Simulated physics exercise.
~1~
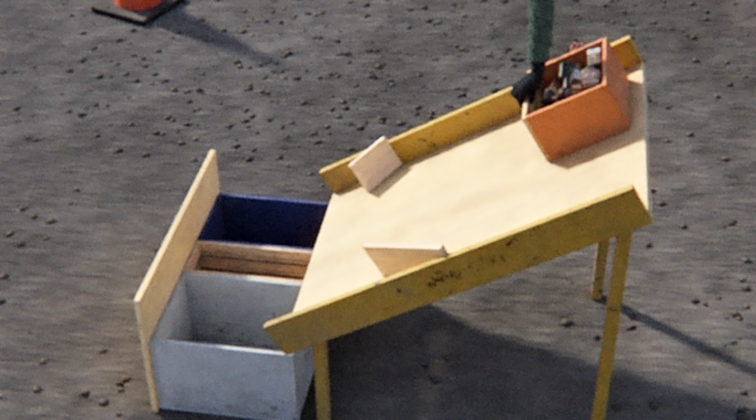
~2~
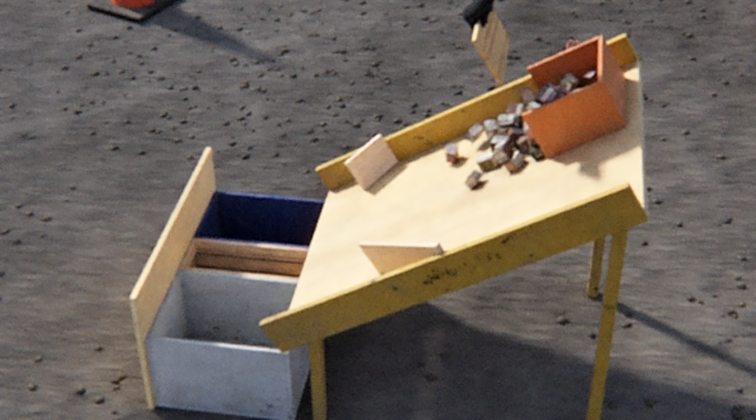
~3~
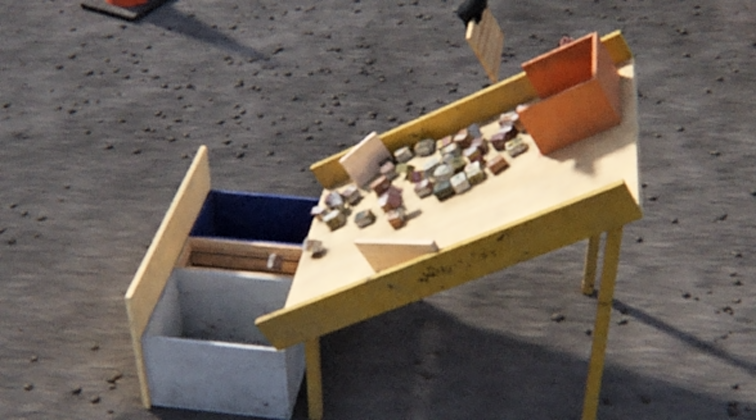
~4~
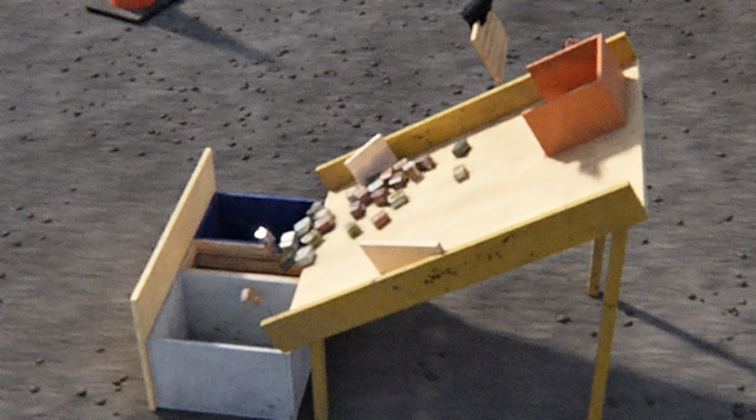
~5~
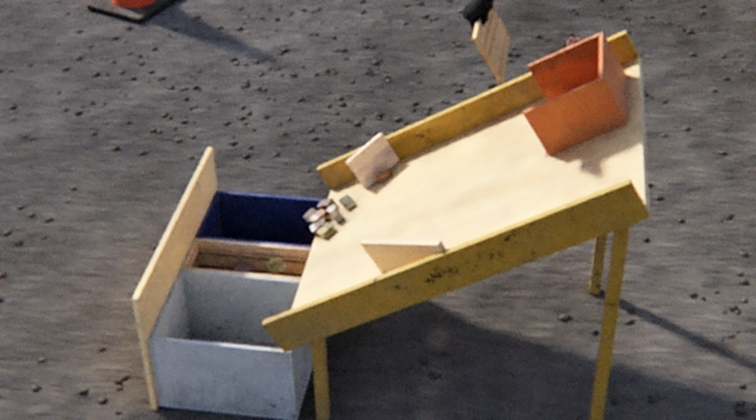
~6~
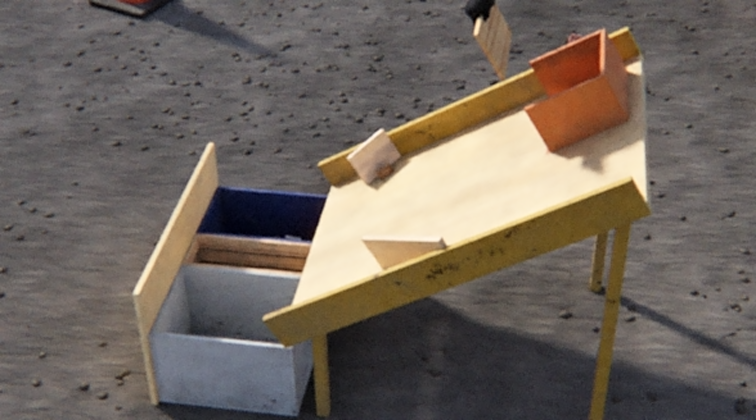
Small cartons spilled from the orange pen once a gloved hand lifted its wooden gate, then slid down the sloping table between two angled boards and dropped mostly into the blue and wooden totes, leaving the pen and visible slope looking empty.
